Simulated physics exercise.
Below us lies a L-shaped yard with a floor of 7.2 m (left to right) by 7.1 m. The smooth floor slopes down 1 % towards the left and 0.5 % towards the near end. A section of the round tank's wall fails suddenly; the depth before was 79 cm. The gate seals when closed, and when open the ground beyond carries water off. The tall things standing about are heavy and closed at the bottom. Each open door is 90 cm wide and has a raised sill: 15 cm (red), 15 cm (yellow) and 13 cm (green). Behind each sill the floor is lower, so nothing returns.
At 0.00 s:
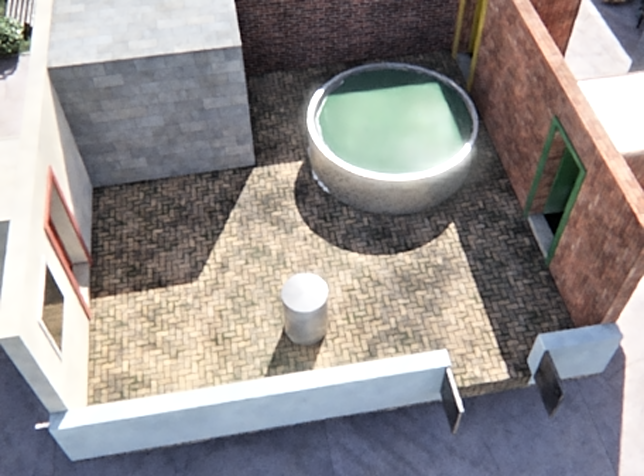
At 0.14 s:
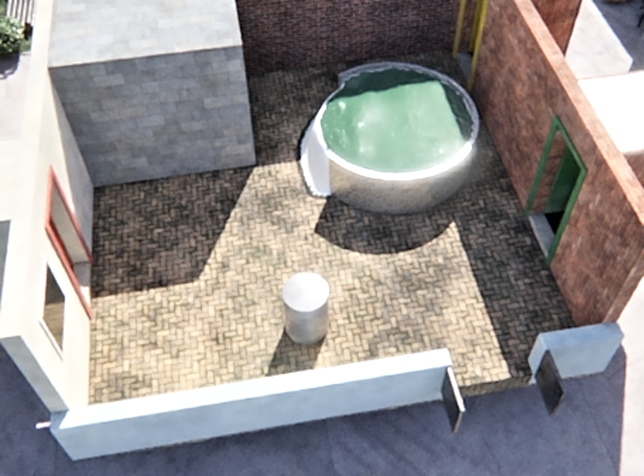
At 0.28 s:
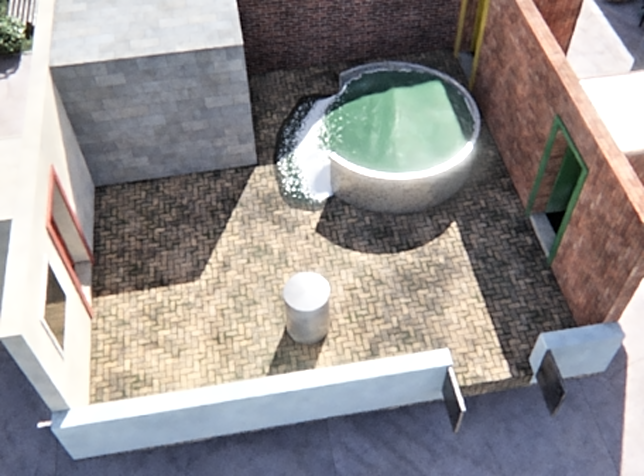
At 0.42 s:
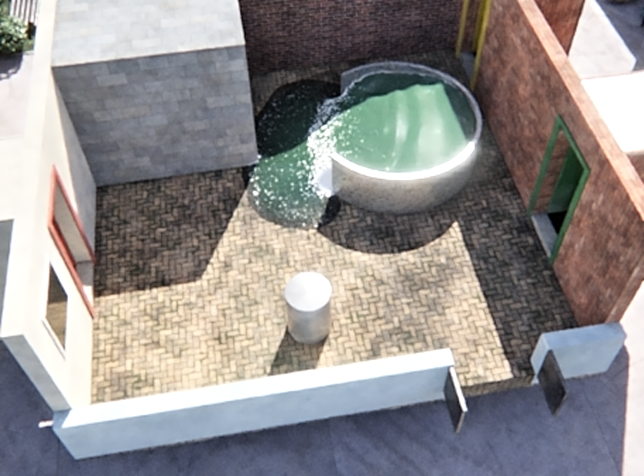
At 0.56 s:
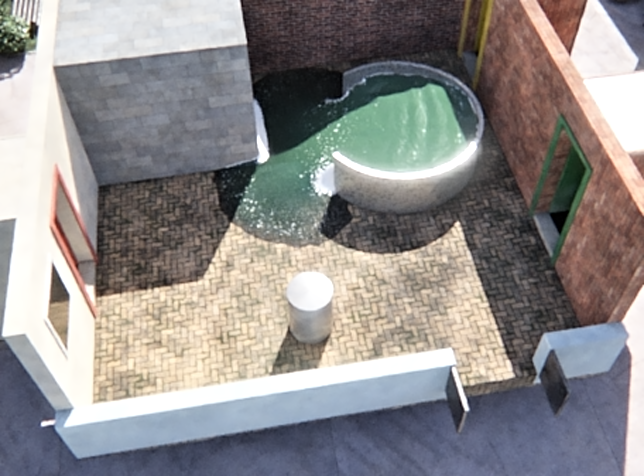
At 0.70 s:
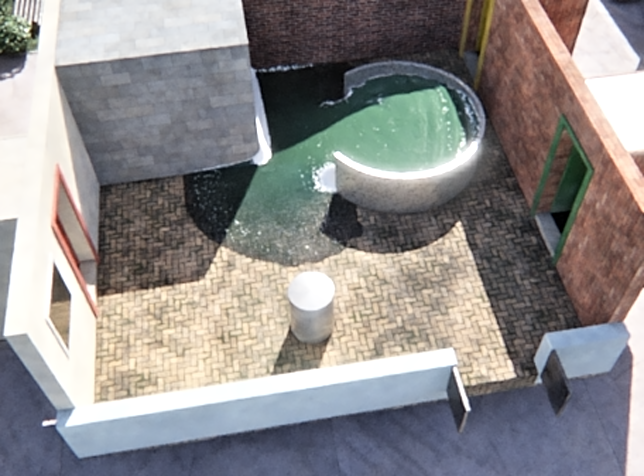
Green water bursting from the left side of a round tank and spreading across a brick-paved yard beside a grey block.
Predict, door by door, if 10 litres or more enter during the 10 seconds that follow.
The water let in: At the red door it exceeds the limit; at the yellow door it exceeds the limit; at the green door it does not reach the limit.
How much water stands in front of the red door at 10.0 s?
Roughly 10.5 cm deep.
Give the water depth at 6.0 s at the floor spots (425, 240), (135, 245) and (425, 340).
Roughly 1, 9 and 4 cm, in turn.
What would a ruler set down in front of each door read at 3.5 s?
Depths in cm: Red 21, yellow 39, green 0.
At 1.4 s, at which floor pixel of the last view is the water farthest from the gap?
Around (98, 282).
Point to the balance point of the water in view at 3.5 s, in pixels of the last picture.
Near (302, 171).
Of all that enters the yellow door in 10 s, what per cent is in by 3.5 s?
Some 40 per cent by then.
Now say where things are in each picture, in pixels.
In the first frame, the round tank at (392, 120) is whole and still, 79 cm deep.
In the second frame, water pours out at (314, 137) and has run 1.1 m, to (331, 107); deepest outside 37 cm, 79 cm at the round tank's back.
In the third frame, the front is at (312, 207), 1.4 m from the gap at (315, 138); 1.8 m2 of floor is under water; 79 cm left at the back of the round tank.
In the fourth frame, water pours out at (317, 140) and has run 1.8 m, to (309, 83); deepest outside 40 cm, 79 cm at the round tank's back.
In the fifth frame, the front is at (278, 74), 2.2 m from the gap at (319, 140); 6.6 m2 of floor is under water; 77 cm left at the back of the round tank.
In the sixth frame, the front is at (212, 233), 2.6 m from the gap at (320, 140); 8.5 m2 of floor is under water; 70 cm left at the back of the round tank.
After 1.4 s water covers 35 % of the floor and is deepest (66 cm) near (249, 76); red door 4 cm at the sill, 0 L in, yellow door not reached, green door not reached.
After 2.2 s water covers 45 % of the floor and is deepest (62 cm) near (249, 76); red door 27 cm at the sill, 5 L in, yellow door not reached, green door not reached.
After 3.5 s water covers 65 % of the floor and is deepest (40 cm) near (94, 431); red door 21 cm at the sill, 48 L in, yellow door 39 cm at the sill, 130 L in, green door not reached.
After 6.0 s water covers 90 % of the floor and is deepest (23 cm) near (461, 118); red door 18 cm at the sill, 58 L in, yellow door 20 cm at the sill, 325 L in, green door 4 cm at the sill, 0 L in.
After 10.0 s water covers 100 % of the floor and is deepest (16 cm) near (101, 190); red door 11 cm at the sill, 67 L in, yellow door 11 cm at the sill, 341 L in, green door 7 cm at the sill, 0 L in.
